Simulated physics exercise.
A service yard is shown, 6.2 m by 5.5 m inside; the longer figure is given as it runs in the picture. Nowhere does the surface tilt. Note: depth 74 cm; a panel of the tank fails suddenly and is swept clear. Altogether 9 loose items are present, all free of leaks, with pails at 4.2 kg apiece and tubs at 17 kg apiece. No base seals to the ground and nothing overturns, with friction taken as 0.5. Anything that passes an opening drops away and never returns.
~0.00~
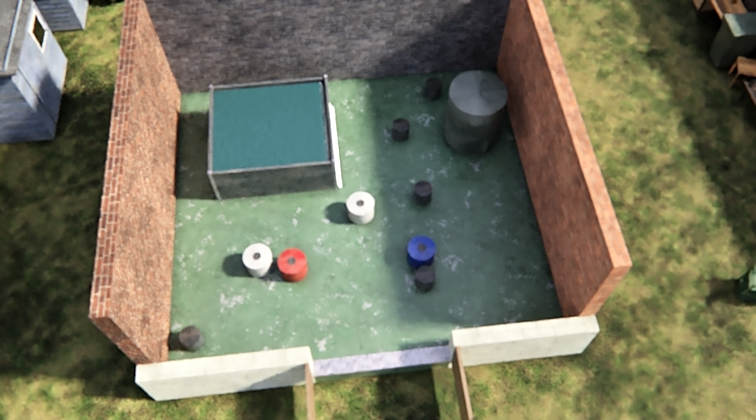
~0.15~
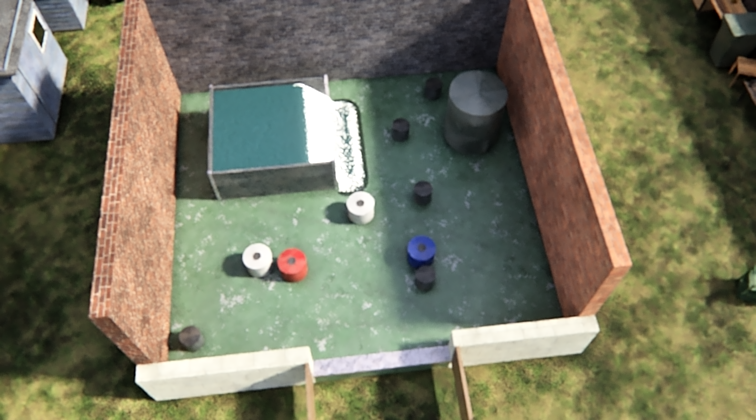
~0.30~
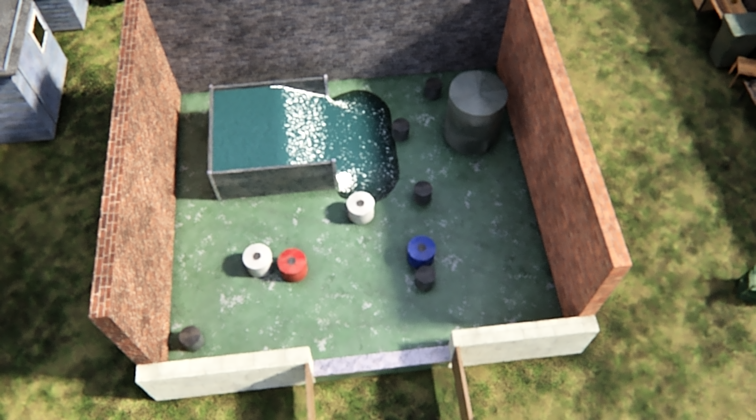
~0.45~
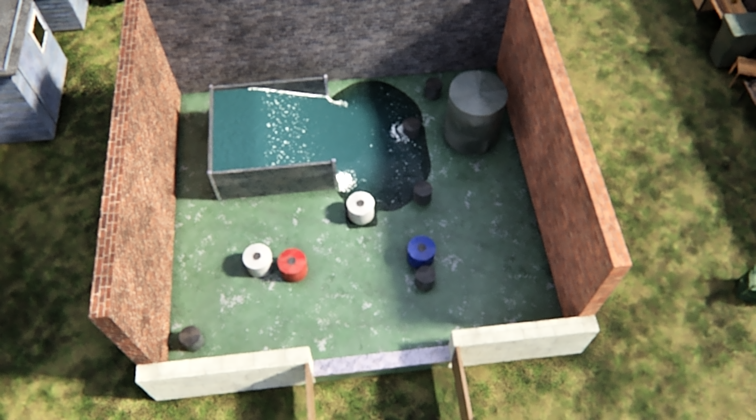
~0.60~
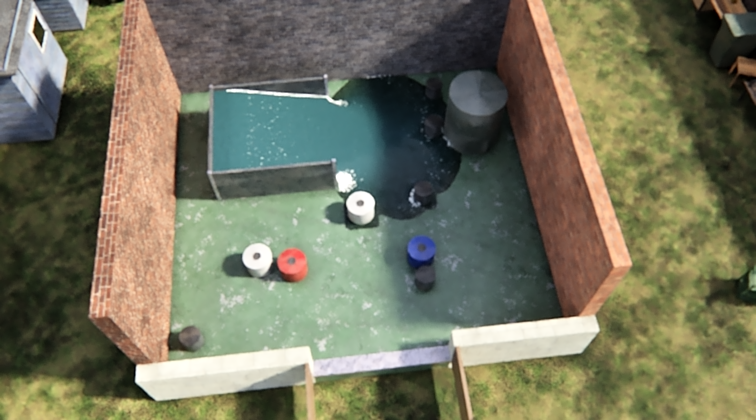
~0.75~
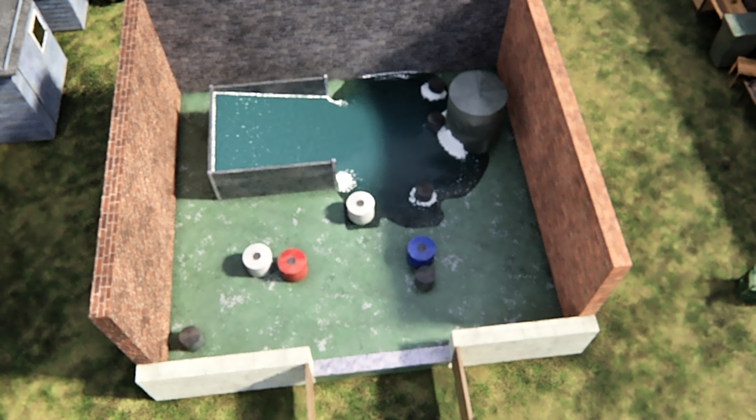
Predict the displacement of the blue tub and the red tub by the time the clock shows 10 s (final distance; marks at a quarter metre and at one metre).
In the end my guess is the blue tub gets washed a long way, my guess is the red tub remains near its start.
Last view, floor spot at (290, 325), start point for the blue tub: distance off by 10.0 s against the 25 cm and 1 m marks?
Observed: Object goes well off.
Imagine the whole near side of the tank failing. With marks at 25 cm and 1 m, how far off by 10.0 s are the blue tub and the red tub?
If so, the blue tub shifts a bit, the red tub is washed away.
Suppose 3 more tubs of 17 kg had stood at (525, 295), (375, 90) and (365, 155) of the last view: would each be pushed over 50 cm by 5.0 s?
Beyond it, beyond it, beyond it.
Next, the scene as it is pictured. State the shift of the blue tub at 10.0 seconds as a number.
Measured offset: Near 200 cm.
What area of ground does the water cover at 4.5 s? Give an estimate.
Wet: Near 27 m2.
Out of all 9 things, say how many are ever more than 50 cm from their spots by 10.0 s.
The total is 6.
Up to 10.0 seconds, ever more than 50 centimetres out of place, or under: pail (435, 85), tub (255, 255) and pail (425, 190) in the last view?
Taking them in order: Exceeded, fell shy and exceeded.
After 2.0 s the blue tub is near (422, 248), 0.0 m from its start, aground; the red tub is near (292, 261), 0.0 m from its start, aground; 0 of 9 are out; 3 afloat.
After 4.5 s the blue tub is near (390, 273), 0.7 m from its start, aground; the red tub is near (292, 261), 0.0 m from its start, aground; 0 of 9 are out; 3 afloat.
After 7.0 s the blue tub is near (311, 309), 2.0 m from its start, aground; the red tub is near (286, 260), 0.1 m from its start, aground; 0 of 9 are out; 5 afloat.
After 10.0 s the blue tub is near (310, 309), 2.0 m from its start, aground; the red tub is near (286, 260), 0.1 m from its start, aground; 0 of 9 are out; 4 afloat.
